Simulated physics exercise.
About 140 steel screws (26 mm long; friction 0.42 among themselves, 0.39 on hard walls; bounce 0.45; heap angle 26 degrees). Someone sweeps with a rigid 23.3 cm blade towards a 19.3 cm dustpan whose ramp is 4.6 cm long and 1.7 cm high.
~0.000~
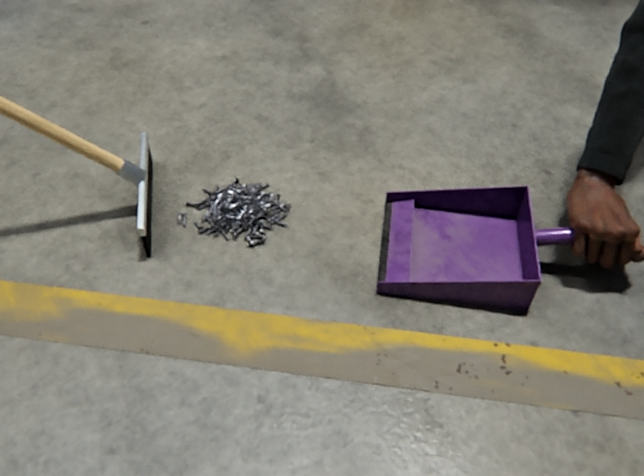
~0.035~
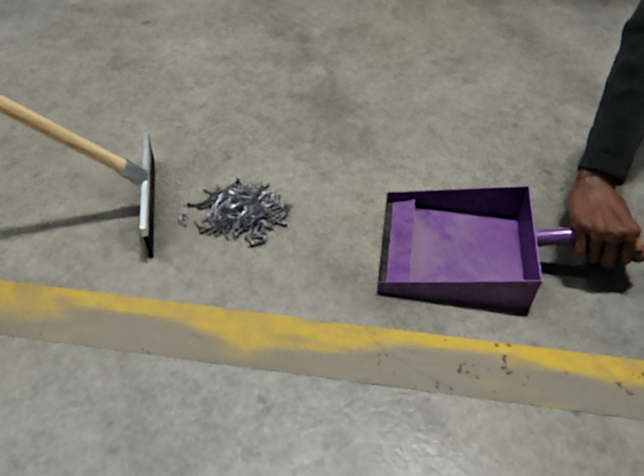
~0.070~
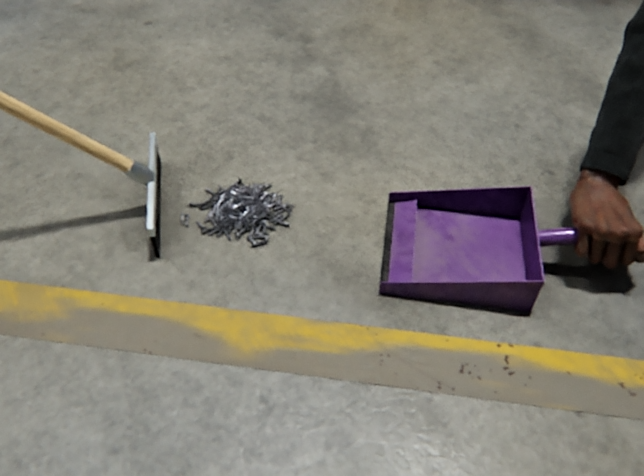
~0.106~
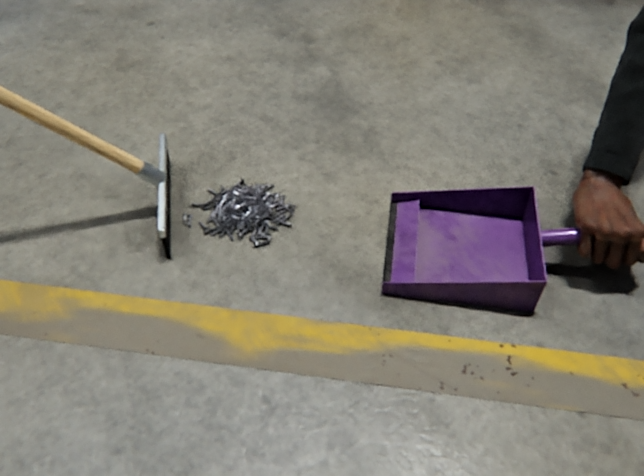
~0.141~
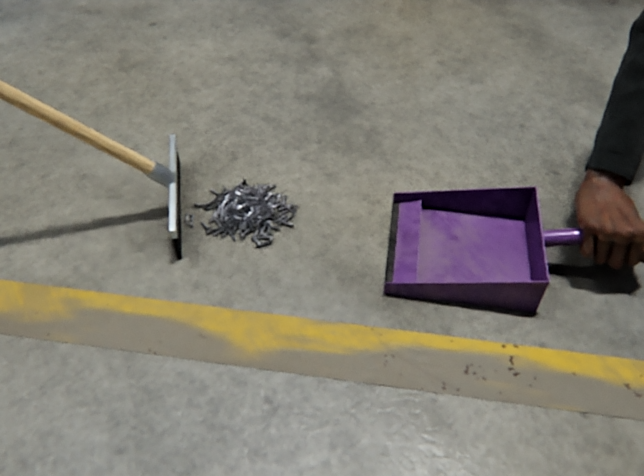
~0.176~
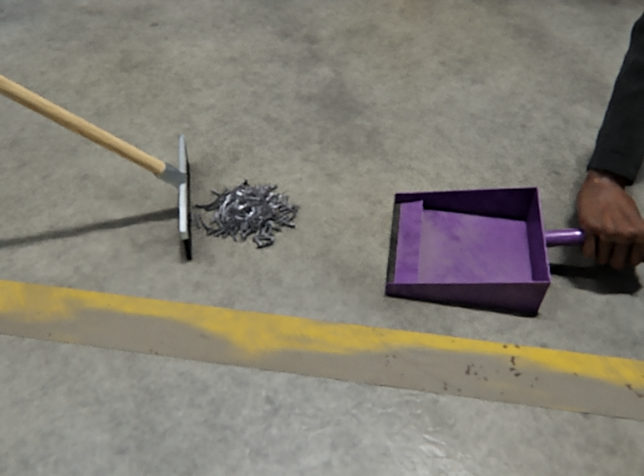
At first, a wooden-handled blade stands upright on a concrete floor, left of a small heap of metal screws, while a hand holds a purple dustpan on the right. The blade then slides a short way rightward until it reaches the heap's near edge, the pile staying almost unchanged.
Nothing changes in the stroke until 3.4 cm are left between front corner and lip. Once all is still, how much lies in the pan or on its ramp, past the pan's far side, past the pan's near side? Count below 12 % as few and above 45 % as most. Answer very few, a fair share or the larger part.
Pan: Very few, far side: A fair share, near side: Very few.
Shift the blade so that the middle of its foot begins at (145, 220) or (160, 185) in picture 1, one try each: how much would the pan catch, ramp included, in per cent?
Some 0 and 10 per cent.
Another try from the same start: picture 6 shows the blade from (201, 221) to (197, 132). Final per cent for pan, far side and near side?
Pan 0, far 75, near 0.
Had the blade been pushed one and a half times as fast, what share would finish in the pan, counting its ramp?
In that case some 0 per cent.
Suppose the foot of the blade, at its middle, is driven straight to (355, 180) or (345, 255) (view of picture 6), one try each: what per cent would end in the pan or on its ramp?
About 0 and 0 per cent.
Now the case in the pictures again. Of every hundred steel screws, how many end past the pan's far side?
Roughly 30 per cent.
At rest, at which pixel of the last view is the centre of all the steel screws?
Around (369, 211).
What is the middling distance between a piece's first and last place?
About 20 cm.
Then, at 0.50 s, middle of the blade 21 cm from the lip; 0 % over the lip, far side 15 %, near side 0 %.
Then, at 0.72 s, middle of the blade 12 cm from the lip; 0 % over the lip, far side 25 %, near side 0 %.
After 1.06 s, middle of the blade 7 cm from the lip; 0 % over the lip, far side 30 %, near side 0 %.
At rest (1.4 s), pan 0 %, far side 30 %, near side 0 %, in front of the lip or behind the blade 65 %.
